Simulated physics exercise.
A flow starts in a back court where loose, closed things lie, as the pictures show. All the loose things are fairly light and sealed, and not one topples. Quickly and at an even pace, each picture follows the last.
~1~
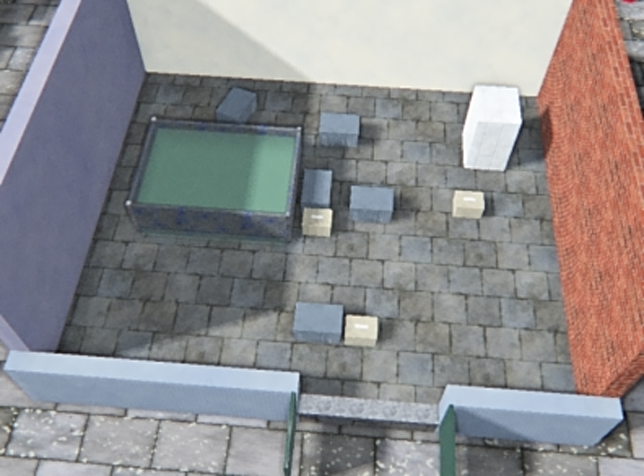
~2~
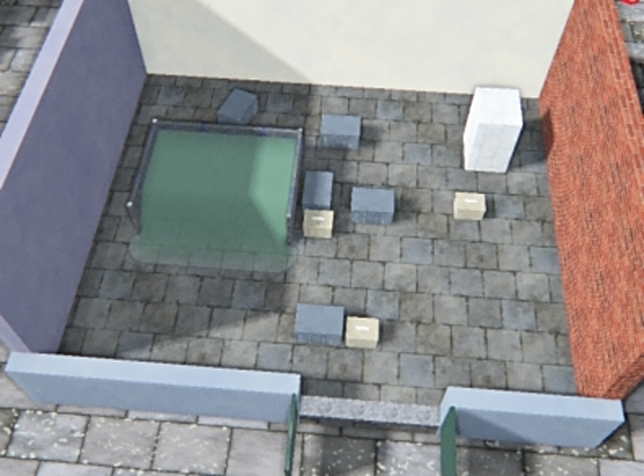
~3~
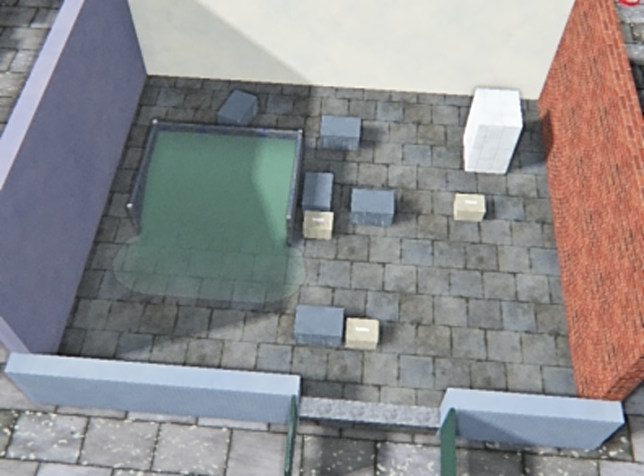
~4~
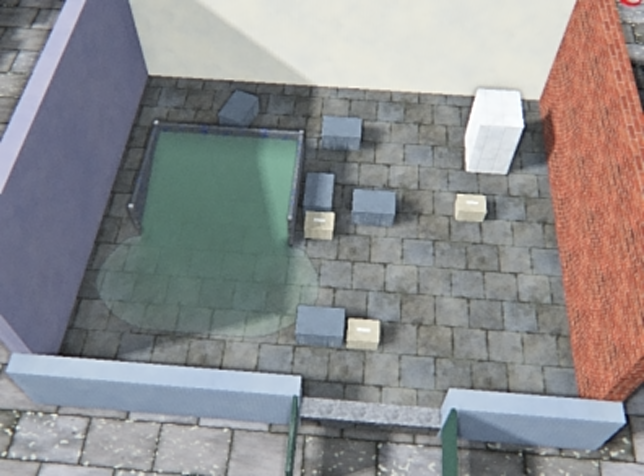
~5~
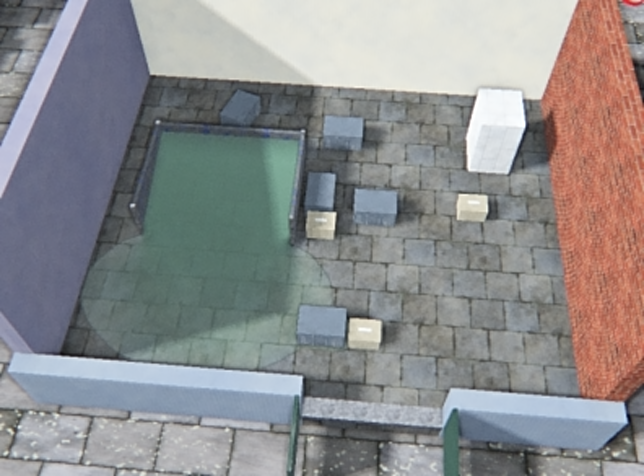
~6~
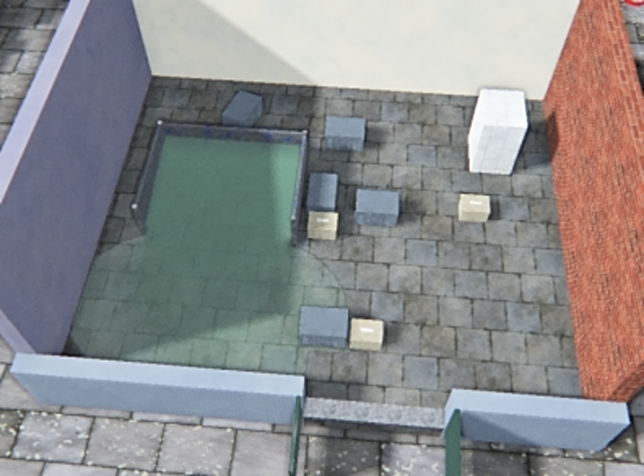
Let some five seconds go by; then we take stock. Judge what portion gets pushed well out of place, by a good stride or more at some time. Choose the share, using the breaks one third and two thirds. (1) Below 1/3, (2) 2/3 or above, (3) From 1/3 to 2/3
1, below 1/3.
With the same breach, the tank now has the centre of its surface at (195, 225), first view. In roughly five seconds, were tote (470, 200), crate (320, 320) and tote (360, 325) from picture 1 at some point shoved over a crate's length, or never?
The three, one by one: Short of that, past that mark and past that mark.
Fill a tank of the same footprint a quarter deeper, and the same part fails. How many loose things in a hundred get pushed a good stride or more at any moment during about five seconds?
I'd put it near 20 percent.
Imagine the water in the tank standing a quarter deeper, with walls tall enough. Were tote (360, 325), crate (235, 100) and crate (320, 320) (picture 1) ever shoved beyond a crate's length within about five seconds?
First one reached the mark, second one stopped before it, third one reached the mark.
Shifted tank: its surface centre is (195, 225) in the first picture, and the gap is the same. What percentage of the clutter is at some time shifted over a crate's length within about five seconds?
My reckoning says roughly 20 percent.
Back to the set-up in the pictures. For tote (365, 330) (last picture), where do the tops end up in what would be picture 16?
(409, 348).
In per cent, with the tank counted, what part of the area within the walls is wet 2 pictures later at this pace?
Close to 30 per cent, tank included.
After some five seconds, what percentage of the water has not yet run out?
Looks like about 90 per cent of the water.
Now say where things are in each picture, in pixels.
The first frame shows a crate at (319, 318), on the bottom; a tote at (317, 217) rests on the ground; 0 of 8 have shifted.
The second frame shows a crate at (319, 319), on the bottom; a tote at (318, 219), on the bottom; 0 of 8 have shifted.
The third frame shows a crate at (319, 320) rests on the ground; a tote at (318, 220), on the bottom; 0 of 8 have shifted.
The fourth frame shows a crate at (321, 321) rests on the ground; a tote at (319, 221) rests on the ground; 0 of 8 have shifted.
The fifth frame shows a crate at (322, 321), on the bottom; a tote at (321, 220), on the bottom; 0 of 8 have shifted.
The sixth frame shows a crate at (324, 321) rests on the ground; a tote at (323, 221), on the bottom; 0 of 8 have shifted.
A moment on, 0 of 8 are well off their spots; 0 afloat.
Next, 2 of 8 are well off their spots; 0 afloat.
Later, 2 of 8 are well off their spots; 0 afloat.
In the end, 2 of 8 are well off their spots, and 2 have been at some point; 1 afloat.
